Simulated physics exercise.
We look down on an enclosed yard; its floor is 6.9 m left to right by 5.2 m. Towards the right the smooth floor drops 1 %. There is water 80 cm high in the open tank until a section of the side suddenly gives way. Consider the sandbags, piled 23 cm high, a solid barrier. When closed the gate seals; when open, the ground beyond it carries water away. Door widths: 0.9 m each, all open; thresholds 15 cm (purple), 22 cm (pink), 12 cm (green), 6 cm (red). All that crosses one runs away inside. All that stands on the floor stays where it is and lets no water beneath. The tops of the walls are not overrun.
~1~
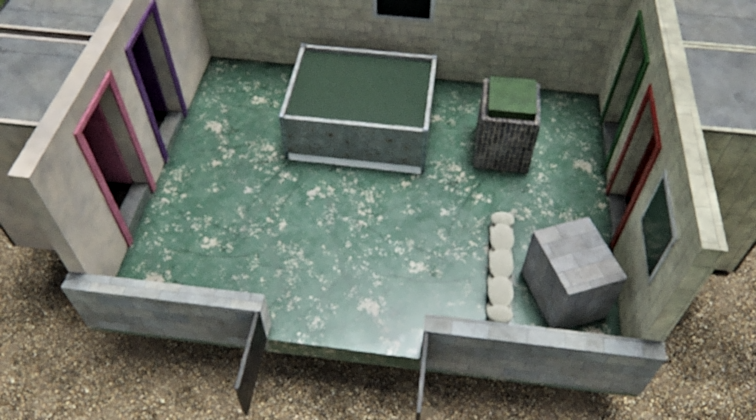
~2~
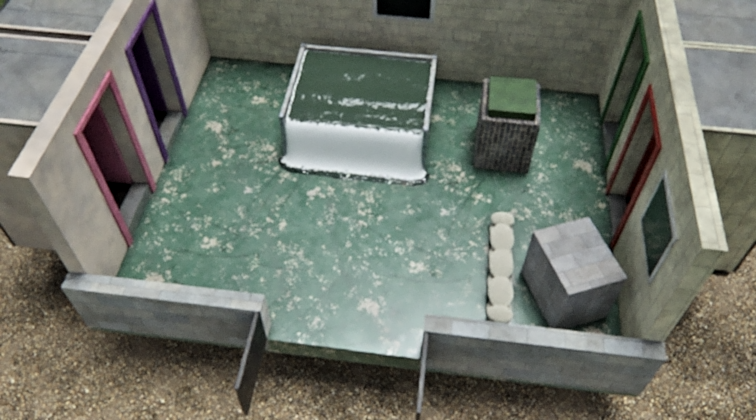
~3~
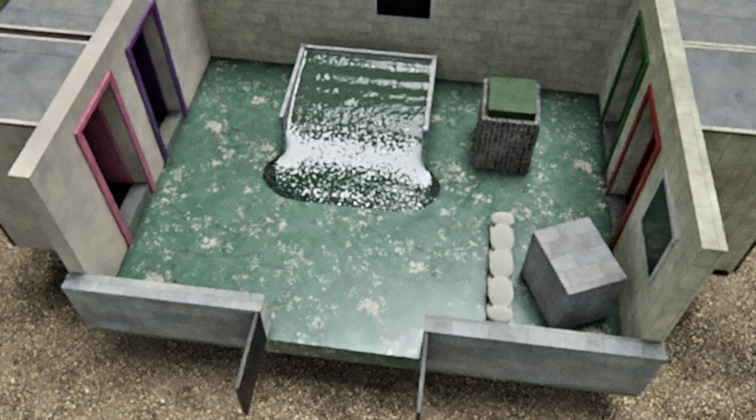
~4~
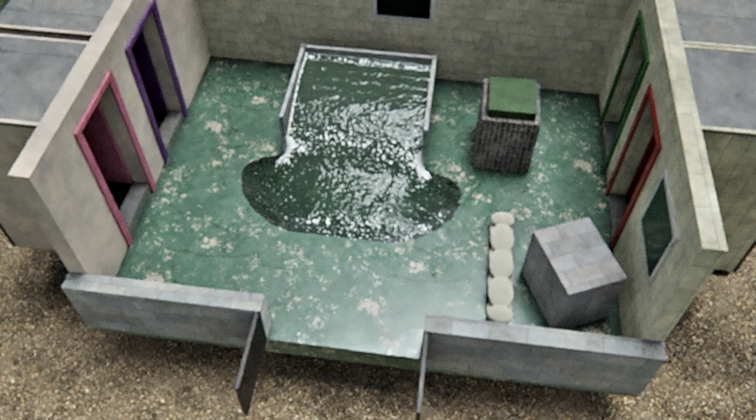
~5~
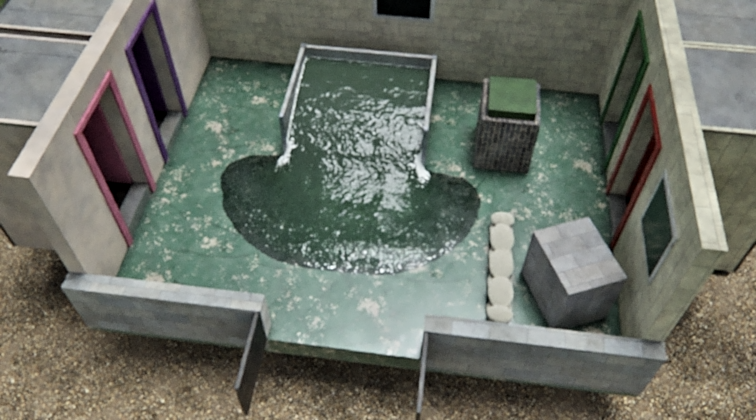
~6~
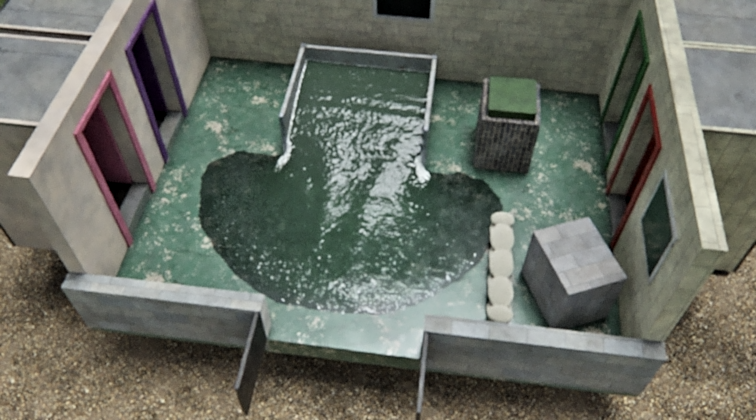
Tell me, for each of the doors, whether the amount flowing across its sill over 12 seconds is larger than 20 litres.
For 12 seconds: The purple door, not larger; the pink door, not larger; the green door, not larger; the red door, not larger.
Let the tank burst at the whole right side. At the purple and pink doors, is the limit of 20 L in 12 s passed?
For purple, too little; for pink, too little.
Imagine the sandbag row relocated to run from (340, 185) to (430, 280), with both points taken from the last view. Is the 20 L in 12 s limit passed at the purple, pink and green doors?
With that change: Purple stays within, pink stays within, green stays within.
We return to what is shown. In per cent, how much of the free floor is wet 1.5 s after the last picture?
Roughly 45 % of the floor is wet.
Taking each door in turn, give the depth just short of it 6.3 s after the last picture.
Purple 2 cm, pink 3 cm, green 5 cm, red 2 cm.
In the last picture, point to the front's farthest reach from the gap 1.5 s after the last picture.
About pixel (621, 366).
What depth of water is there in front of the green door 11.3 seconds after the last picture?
About 6.5 cm.
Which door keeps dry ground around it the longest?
I'd say the green one.
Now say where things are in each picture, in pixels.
The first picture shows still water, 80 cm deep, in the open tank at (361, 89).
In the second picture, the front is at (426, 174), 1.2 m from the gap at (354, 148); 0.5 m2 of floor is under water; 80 cm left at the back of the open tank.
In the third picture, water pours out at (354, 151) and has run 1.4 m, to (269, 178); typically 14 cm deep outside, 76 cm at the open tank's back.
In the fourth picture, the front is at (446, 213), 1.7 m from the gap at (354, 152); 3.7 m2 of floor is under water; 68 cm left at the back of the open tank.
In the fifth picture, the front is at (420, 260), 2.1 m from the gap at (354, 153); 6.0 m2 of floor is under water; 68 cm left at the back of the open tank.
In the sixth picture, the front is at (379, 308), 2.7 m from the gap at (354, 153); 8.5 m2 of floor is under water; 62 cm left at the back of the open tank.
Then, 0.7 s after the last picture water covers 45 % of the floor and is deepest (34 cm) near (249, 320); purple door not reached, pink door 3 cm at the sill, 0 L in, green door not reached, red door not reached.
Then, 1.5 s after the last picture water covers 45 % of the floor and is deepest (38 cm) near (119, 303); purple door not reached, pink door 5 cm at the sill, 0 L in, green door not reached, red door not reached.
Then, 2.8 s after the last picture water covers 55 % of the floor and is deepest (19 cm) near (106, 302); purple door 5 cm at the sill, 0 L in, pink door 10 cm at the sill, 0 L in, green door not reached, red door 3 cm at the sill, 0 L in.
Then, 6.3 s after the last picture water covers 90 % of the floor and is deepest (10 cm) near (278, 102); purple door 2 cm at the sill, 0 L in, pink door 3 cm at the sill, 0 L in, green door 5 cm at the sill, 0 L in, red door 2 cm at the sill, 0 L in.
Then, 11.3 s after the last picture water covers 95 % of the floor and is deepest (8 cm) near (522, 262); purple door 3 cm at the sill, 0 L in, pink door 3 cm at the sill, 0 L in, green door 6 cm at the sill, 0 L in, red door 8 cm at the sill, 6 L in.
